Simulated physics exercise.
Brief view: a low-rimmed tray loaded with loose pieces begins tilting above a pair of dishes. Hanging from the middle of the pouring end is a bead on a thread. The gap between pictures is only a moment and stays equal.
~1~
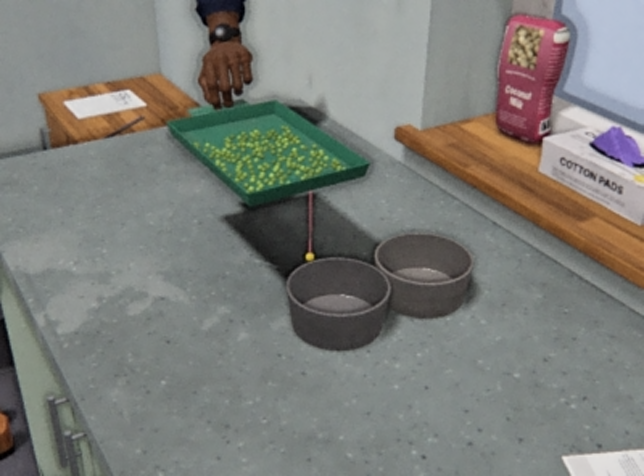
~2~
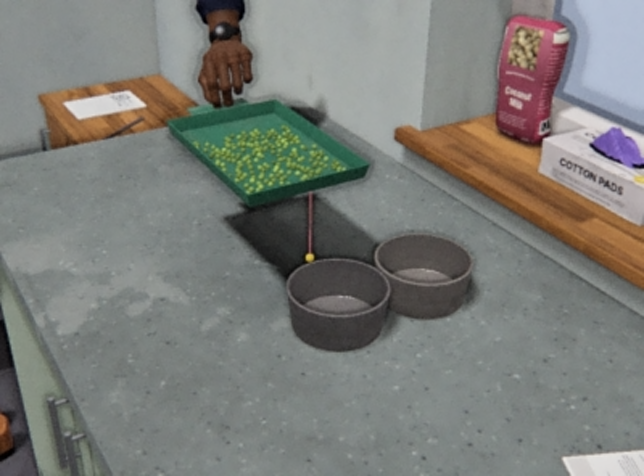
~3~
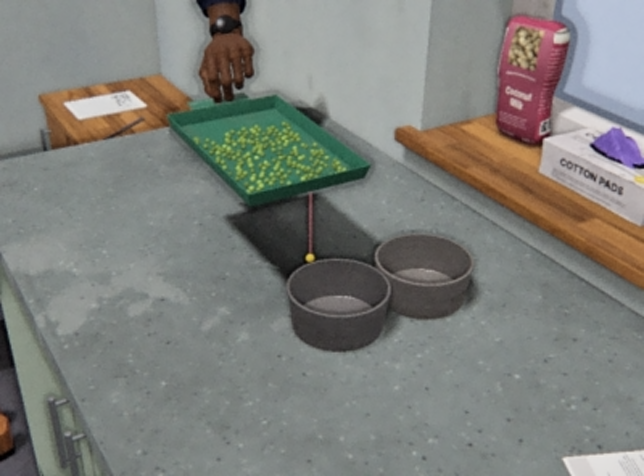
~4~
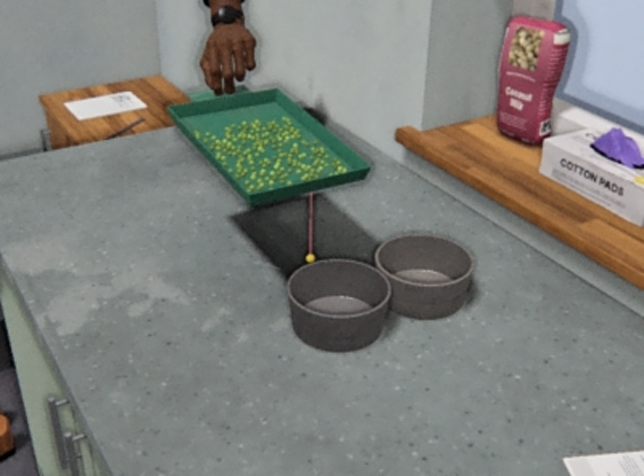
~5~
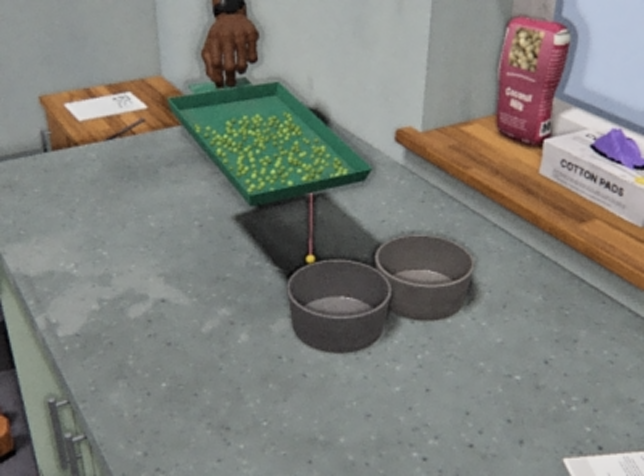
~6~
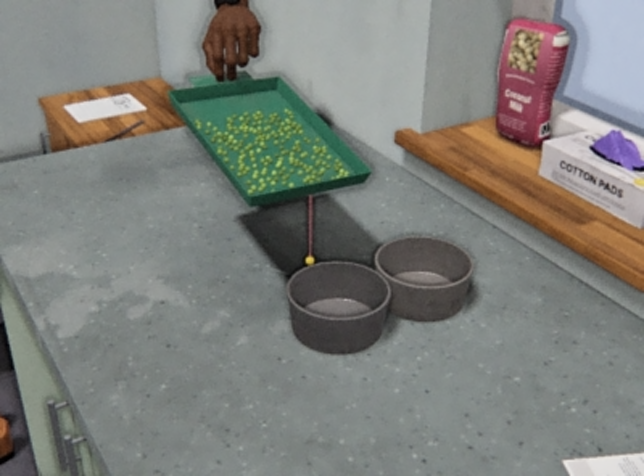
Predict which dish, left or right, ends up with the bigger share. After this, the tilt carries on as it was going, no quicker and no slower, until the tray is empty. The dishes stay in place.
Left.
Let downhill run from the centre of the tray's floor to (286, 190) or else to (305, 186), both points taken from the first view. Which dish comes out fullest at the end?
Try 1: The left-side dish; try 2: The left-side dish.
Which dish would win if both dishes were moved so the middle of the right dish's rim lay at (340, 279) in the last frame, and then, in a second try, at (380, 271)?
Try 1 - the dish at right, try 2 - the dish at right.
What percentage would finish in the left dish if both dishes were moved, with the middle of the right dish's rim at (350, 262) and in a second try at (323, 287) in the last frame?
In the first position around 0 percent, in the second around 0 percent.
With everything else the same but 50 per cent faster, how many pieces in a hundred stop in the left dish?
Estimate: Some 60%.
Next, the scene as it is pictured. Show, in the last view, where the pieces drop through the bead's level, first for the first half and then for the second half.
Around (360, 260) first; around (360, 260) second.
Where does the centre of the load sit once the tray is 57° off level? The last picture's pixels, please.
Centre estimate: (324, 174).
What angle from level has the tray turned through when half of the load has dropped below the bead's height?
About 95° of tilt.
Just after the last frame, tray tipped steeply; every one on the tray.
A moment on, tray tipped right over; roughly a quarter on the tray; roughly a third in the left dish; about a tenth in the right dish; about a tenth outside both; roughly a third in the air.
Further on, tray tipped past a quarter turn; roughly two thirds in the left dish; roughly a quarter in the right dish; roughly a quarter outside both.
When it is over, tray tipped past a quarter turn; roughly two thirds in the left dish; roughly a quarter in the right dish; roughly a quarter outside both.
